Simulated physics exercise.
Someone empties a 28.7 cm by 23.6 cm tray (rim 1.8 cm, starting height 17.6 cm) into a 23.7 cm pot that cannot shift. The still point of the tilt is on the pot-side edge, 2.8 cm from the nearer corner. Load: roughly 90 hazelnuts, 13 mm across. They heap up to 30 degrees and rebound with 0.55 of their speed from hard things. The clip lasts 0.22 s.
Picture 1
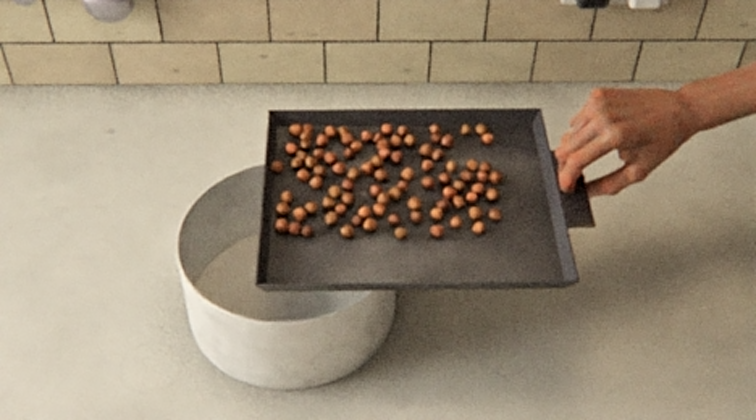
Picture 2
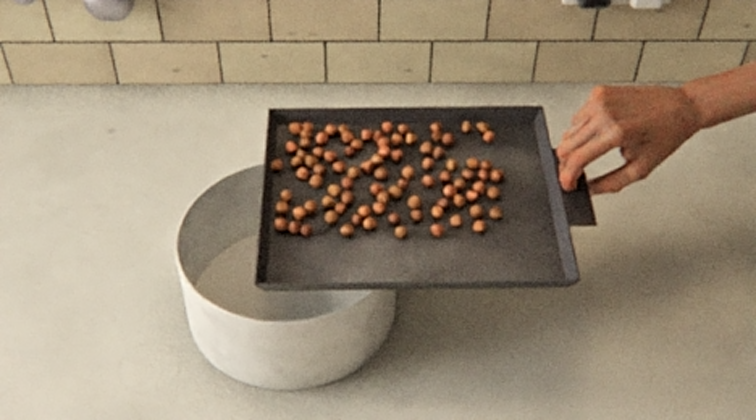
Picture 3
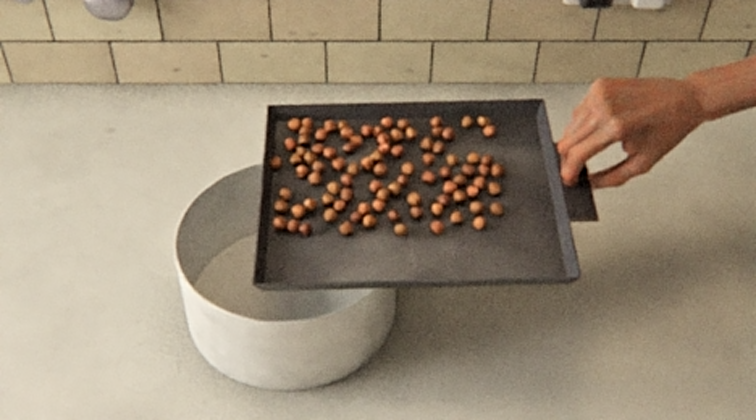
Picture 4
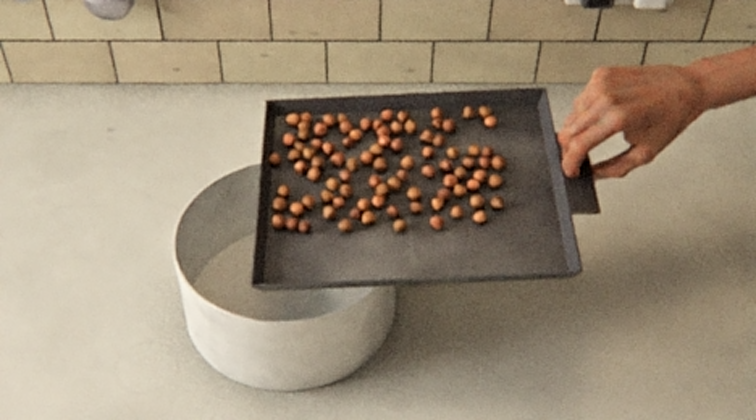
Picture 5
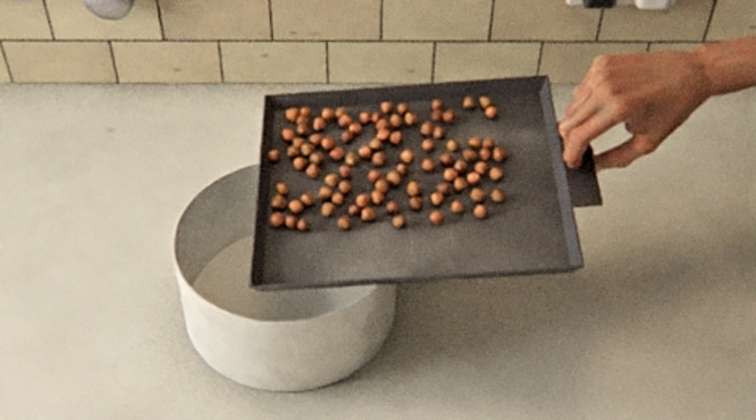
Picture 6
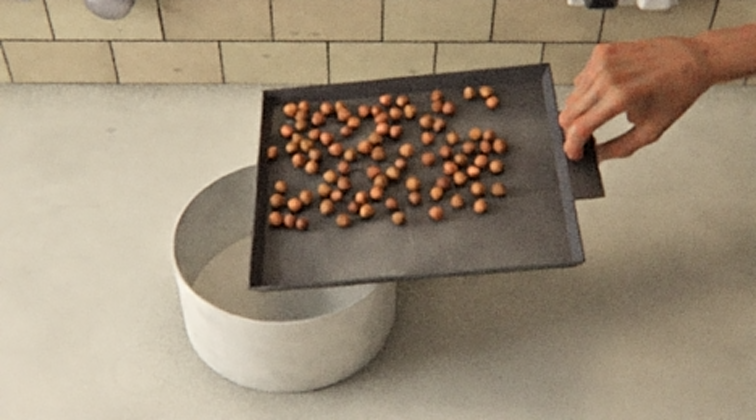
To begin with, a hand at the right holds a dark, nearly level tray scattered with round brown hazelnuts, its left part above a pale round pot on a counter. The hand then gradually raises the right side, tilting the tray slightly toward the left, while the nuts stay spread across it.
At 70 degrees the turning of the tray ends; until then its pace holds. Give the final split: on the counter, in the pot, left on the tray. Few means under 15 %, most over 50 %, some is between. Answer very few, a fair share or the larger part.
On the counter: The larger part; in the pot: Very few; left on the tray: Very few.
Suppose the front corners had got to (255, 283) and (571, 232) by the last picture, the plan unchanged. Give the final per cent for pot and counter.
Pot 5, counter 95.
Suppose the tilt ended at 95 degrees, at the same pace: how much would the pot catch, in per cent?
It would be near 0 per cent.
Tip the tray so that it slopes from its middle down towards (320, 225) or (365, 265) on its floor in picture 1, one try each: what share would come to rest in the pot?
About 55 and 0 per cent.
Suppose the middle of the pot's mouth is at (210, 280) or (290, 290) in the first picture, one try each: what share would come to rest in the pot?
About 80 and 95 per cent.
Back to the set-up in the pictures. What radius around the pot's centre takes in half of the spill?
Roughly 24 cm.
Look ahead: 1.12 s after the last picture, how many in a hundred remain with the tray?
About 30 per cent.
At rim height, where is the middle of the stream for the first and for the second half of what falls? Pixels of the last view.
At about (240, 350), then at (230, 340).
Then, 0.44 s after the last picture, tilt 39 degrees; the tray holds 100 %, the pot 0 %.
Then, 0.73 s after the last picture, tilt 58 degrees; the tray holds 75 %, the pot 0 %.
Then, 1.12 s after the last picture, tilt 70 degrees; the tray holds 30 %, the pot 0 %.
In the end, counter 100 %, pot 0 %, tray 0 %.
